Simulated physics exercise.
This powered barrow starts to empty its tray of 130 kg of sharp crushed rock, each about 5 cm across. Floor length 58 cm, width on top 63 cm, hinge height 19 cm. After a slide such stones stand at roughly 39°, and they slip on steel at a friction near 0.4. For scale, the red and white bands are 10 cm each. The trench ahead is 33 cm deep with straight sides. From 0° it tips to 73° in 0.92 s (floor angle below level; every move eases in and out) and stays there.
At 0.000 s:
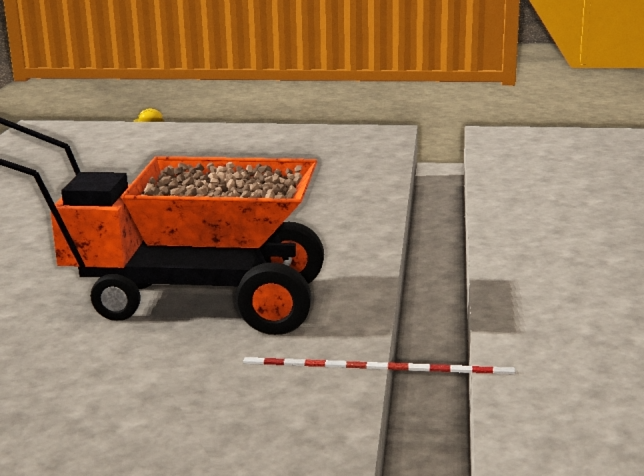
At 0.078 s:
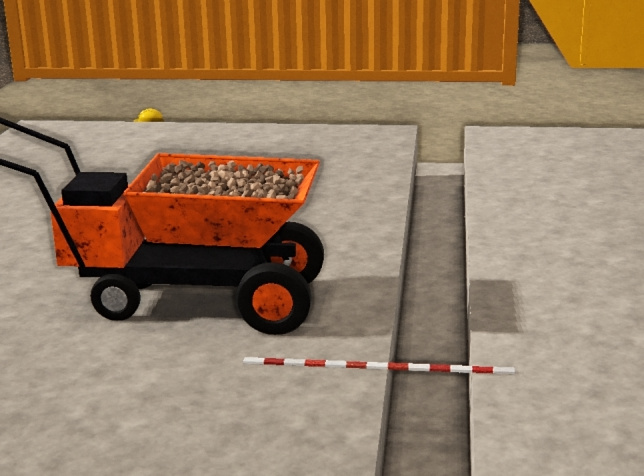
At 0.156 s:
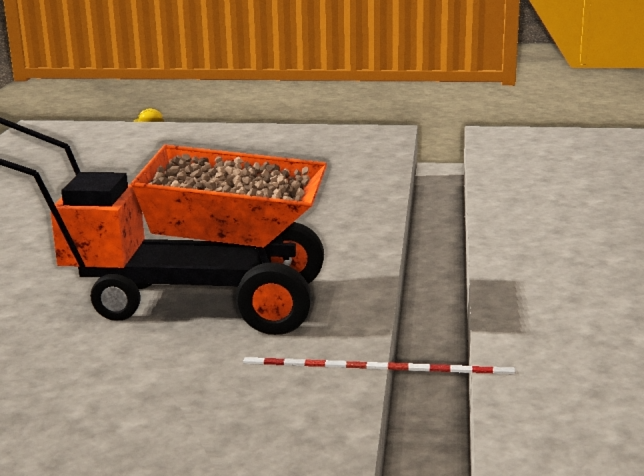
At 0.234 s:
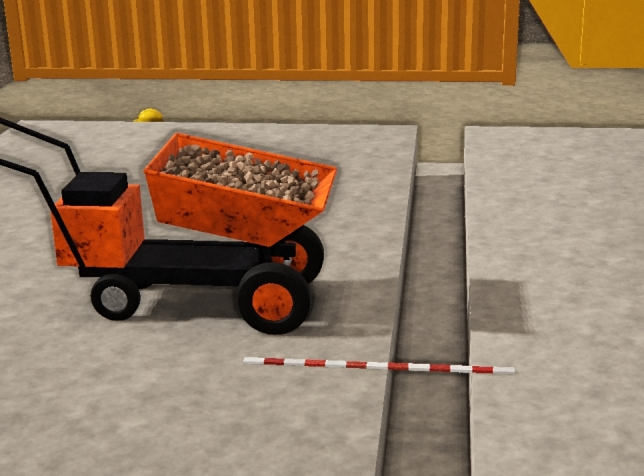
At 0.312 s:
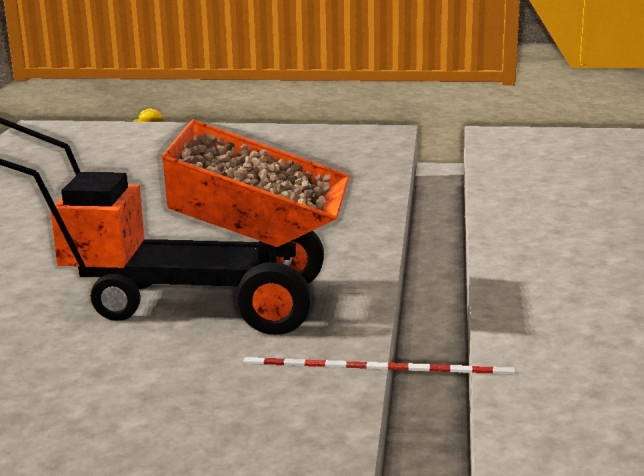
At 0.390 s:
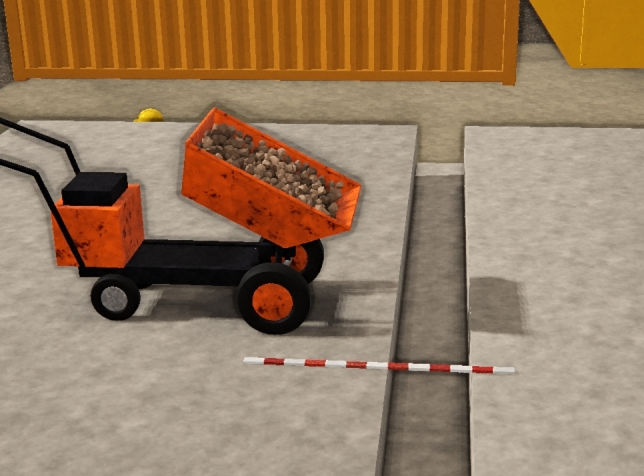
Orange powered barrow standing beside a narrow trench, its stone-filled tray rising at the rear and tilting steadily toward the right.
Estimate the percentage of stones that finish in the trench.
Close to 98 in a hundred.
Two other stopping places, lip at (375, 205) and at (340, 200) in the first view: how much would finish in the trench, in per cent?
Near 35 per cent from the first place, 70 from the second.
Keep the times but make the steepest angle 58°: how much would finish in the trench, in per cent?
In that case some 45 per cent.
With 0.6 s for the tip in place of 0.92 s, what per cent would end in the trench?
In that case some 85 per cent.
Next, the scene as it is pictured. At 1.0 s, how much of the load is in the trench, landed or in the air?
About 40 per cent by then.
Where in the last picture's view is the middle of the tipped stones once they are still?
Around (434, 353).
After 0.7 s the floor is at 62°; 100 % in the tray; the foremost stones are at (388, 257).
After 1.0 s the floor is at 73°; 59 % in the tray, 41 % in the trench; the foremost stones are at (466, 354).
After 1.4 s the floor is at 73°; 20 % in the tray, 78 % in the trench, 2 % past the trench; the foremost stones are at (536, 313).
After 3.3 s the floor is at 73°; 0 % in the tray, 98 % in the trench, 2 % past the trench; the foremost stones are at (551, 313).
